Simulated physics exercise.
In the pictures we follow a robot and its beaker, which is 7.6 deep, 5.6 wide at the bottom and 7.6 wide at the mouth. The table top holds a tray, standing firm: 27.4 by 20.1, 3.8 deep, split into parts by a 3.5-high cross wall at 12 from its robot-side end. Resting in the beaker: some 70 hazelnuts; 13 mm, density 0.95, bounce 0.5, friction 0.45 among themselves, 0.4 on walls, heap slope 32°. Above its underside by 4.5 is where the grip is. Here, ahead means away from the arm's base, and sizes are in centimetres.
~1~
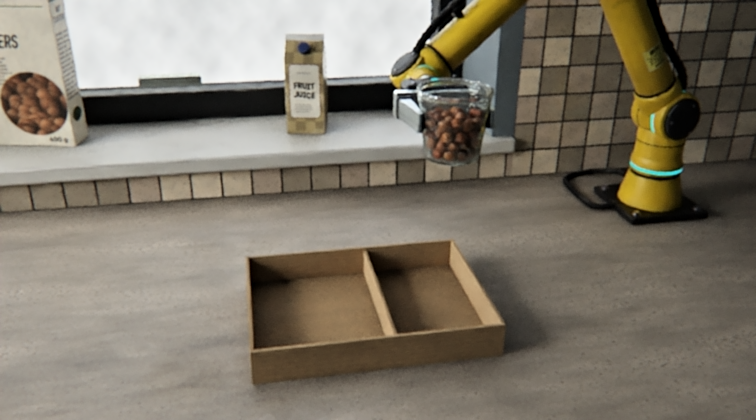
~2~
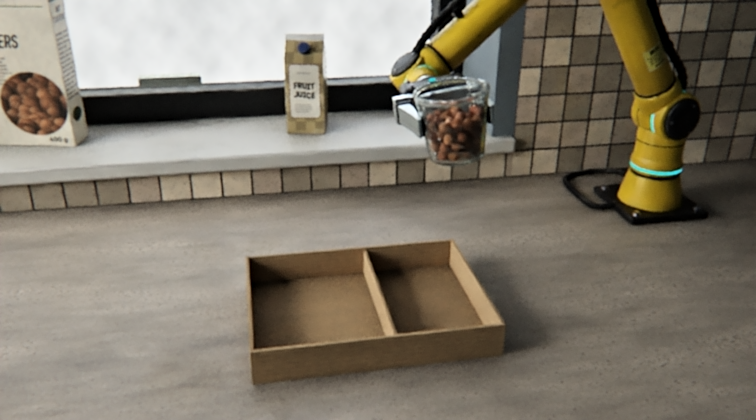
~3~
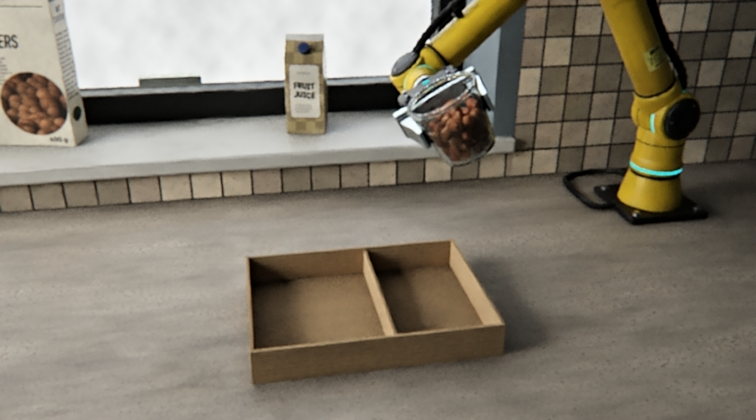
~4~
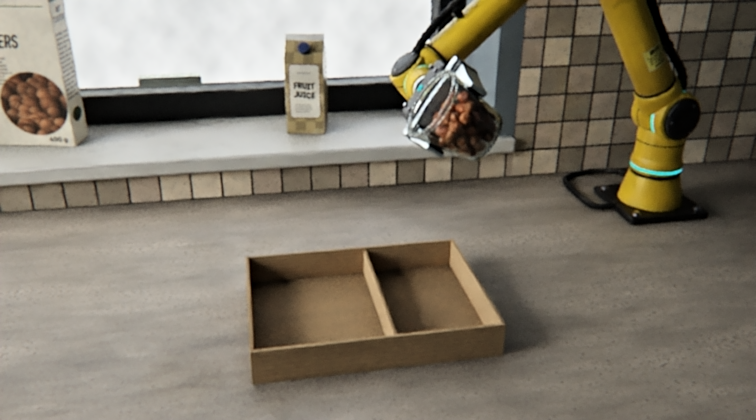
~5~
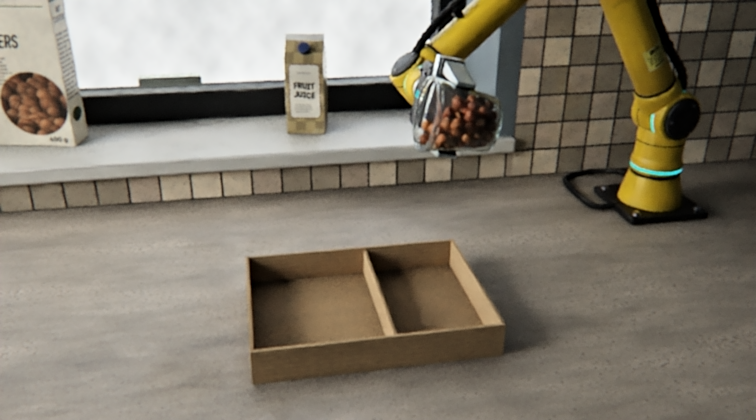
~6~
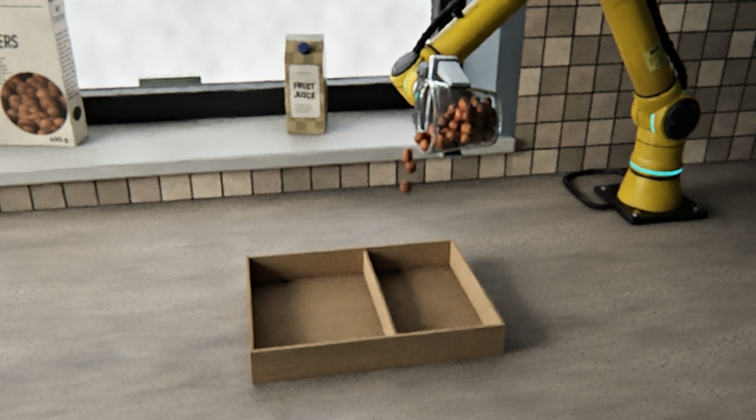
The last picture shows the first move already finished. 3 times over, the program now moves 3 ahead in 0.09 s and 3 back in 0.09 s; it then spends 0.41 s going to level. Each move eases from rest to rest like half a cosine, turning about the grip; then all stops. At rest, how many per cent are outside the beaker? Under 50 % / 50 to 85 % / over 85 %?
Over 85 %.
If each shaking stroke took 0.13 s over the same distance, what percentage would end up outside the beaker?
Estimate: Near 90 per cent.
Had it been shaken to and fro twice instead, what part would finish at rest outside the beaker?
That would give close to 90 percent.
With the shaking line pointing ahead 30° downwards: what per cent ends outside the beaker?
You'd expect near 80 percent of it there.
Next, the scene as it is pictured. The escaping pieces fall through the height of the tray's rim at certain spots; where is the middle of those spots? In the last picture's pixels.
Centre: Roughly (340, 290).
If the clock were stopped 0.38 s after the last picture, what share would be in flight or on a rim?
Some 17 percent.
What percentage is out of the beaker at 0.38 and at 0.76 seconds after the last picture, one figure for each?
In turn: 85 %, then 95 %.
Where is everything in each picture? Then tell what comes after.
Beaker middle at (453, 124), level; upper third of the load around (458, 118), from x 430 to 480, top at y 110; 71 in the beaker, in the first picture.
Beaker middle at (454, 124), tilted 8° forward; upper third of the load around (457, 116), from x 430 to 480, top at y 105, in the second picture.
Beaker middle at (456, 123), tilted 30° forward; upper third of the load around (462, 113), from x 435 to 485, top at y 100, in the third picture.
Beaker middle at (459, 121), tilted 56° forward; upper third of the load around (464, 109), from x 440 to 490, top at y 95, in the fourth picture.
Beaker middle at (460, 119), tilted 78° forward; upper third of the load around (471, 110), from x 425 to 490, top at y 100, in the fifth picture.
Beaker middle at (460, 118), tilted 86° forward; upper third of the load around (473, 112), from x 405 to 490, top at y 100; 67 in the beaker, 4 in flight or on a rim, in the sixth picture.
Then, 0.38 s after the last picture, tilted 86° forward, highest piece 23 above the table; 43 in the far-side part, 9 in the beaker, 7 in the robot-side part, 12 in flight or on a rim.
Then, 0.76 s after the last picture, tilted 38° forward, highest piece 24 above the table; 54 in the far-side part, 13 in the robot-side part, 2 in the beaker, 2 on the table or floor.
Then, 1.15 s after the last picture, level, highest piece 22 above the table; 55 in the far-side part, 12 in the robot-side part, 2 in the beaker, 2 on the table or floor.
Then, 2.20 s after the last picture, level, highest piece 22 above the table; 55 in the far-side part, 12 in the robot-side part, 2 in the beaker, 2 on the table or floor.
Final count, 55 in the far-side part, 12 in the robot-side part, 2 in the beaker, 2 on the table or floor. That is 97 % outside the beaker.
